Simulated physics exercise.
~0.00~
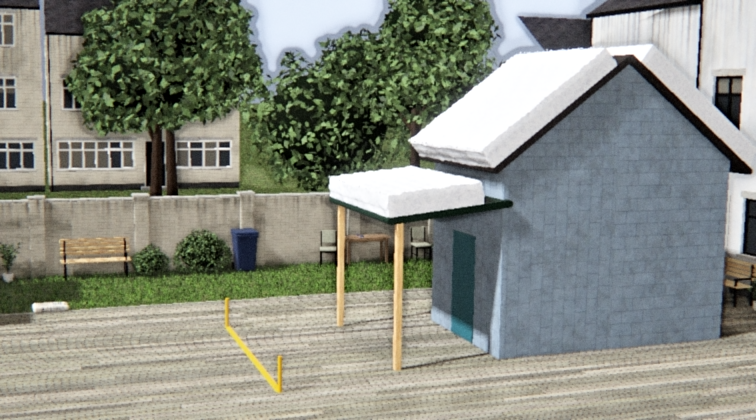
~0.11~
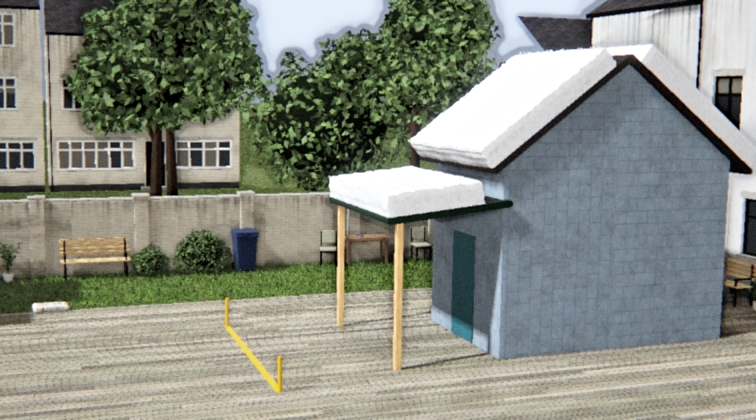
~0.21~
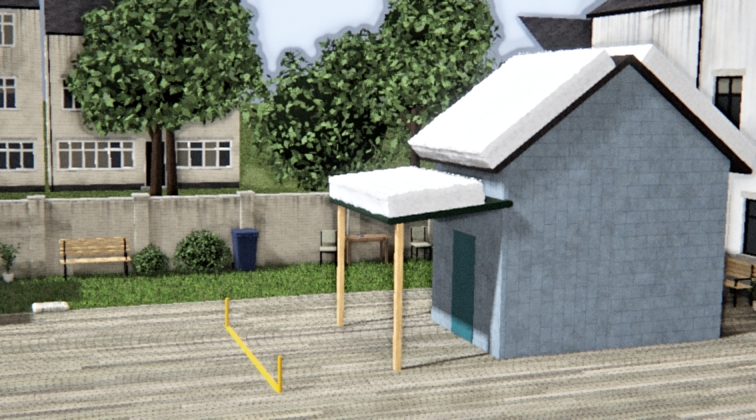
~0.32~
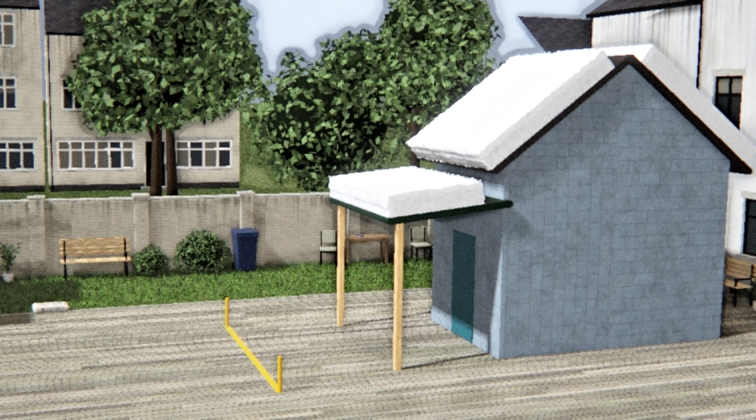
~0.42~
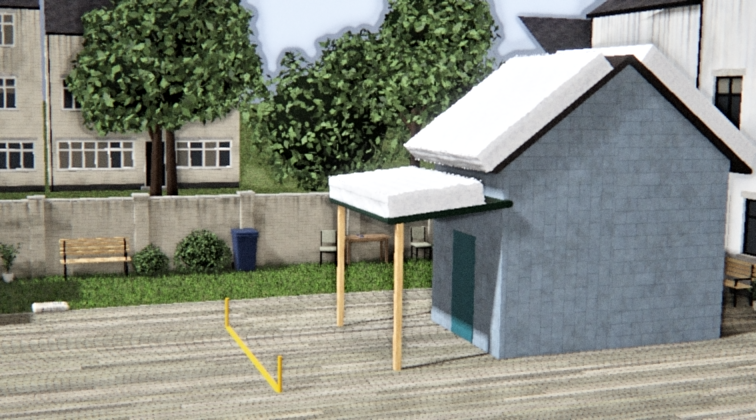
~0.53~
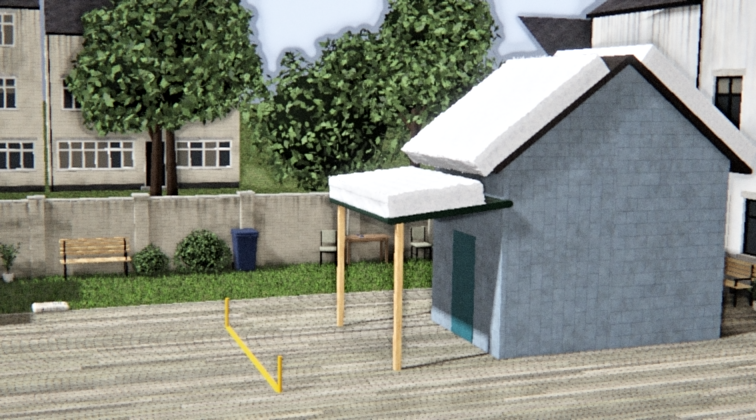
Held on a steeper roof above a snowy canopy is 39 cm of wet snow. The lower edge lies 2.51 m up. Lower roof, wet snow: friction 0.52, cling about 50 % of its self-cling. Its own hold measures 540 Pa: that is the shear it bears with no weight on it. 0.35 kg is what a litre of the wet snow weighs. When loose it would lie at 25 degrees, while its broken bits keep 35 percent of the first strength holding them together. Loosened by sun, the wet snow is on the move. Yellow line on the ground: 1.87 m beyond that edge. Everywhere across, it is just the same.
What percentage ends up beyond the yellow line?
About 0 %.
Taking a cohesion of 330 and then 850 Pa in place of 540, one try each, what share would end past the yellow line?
First 0 %, second 0 %.
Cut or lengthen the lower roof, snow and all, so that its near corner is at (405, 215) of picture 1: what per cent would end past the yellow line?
It would come to roughly 0 percent.
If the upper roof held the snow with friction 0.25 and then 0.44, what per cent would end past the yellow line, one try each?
It would be 1 % the first time and 0 % the second.
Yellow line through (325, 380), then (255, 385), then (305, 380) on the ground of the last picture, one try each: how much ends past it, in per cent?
Respectively about 0 in a hundred, 0 in a hundred and 0 in a hundred.
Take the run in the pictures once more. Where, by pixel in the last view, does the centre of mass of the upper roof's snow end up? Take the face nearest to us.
Around (493, 155).
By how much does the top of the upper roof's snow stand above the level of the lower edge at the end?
1.8 m.
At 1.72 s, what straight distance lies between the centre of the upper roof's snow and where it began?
About 1.2 m.
After 1.07 s, none is below the lower edge and 0 % is past the line.
After 1.72 s, none is below the lower edge and 0 % is past the line.
After 2.36 s, none is below the lower edge and 0 % is past the line.
After 3.00 s, none is below the lower edge and 0 % is past the line.
After 3.10 s, at the end, none is below the lower edge and 0 % is past the line.
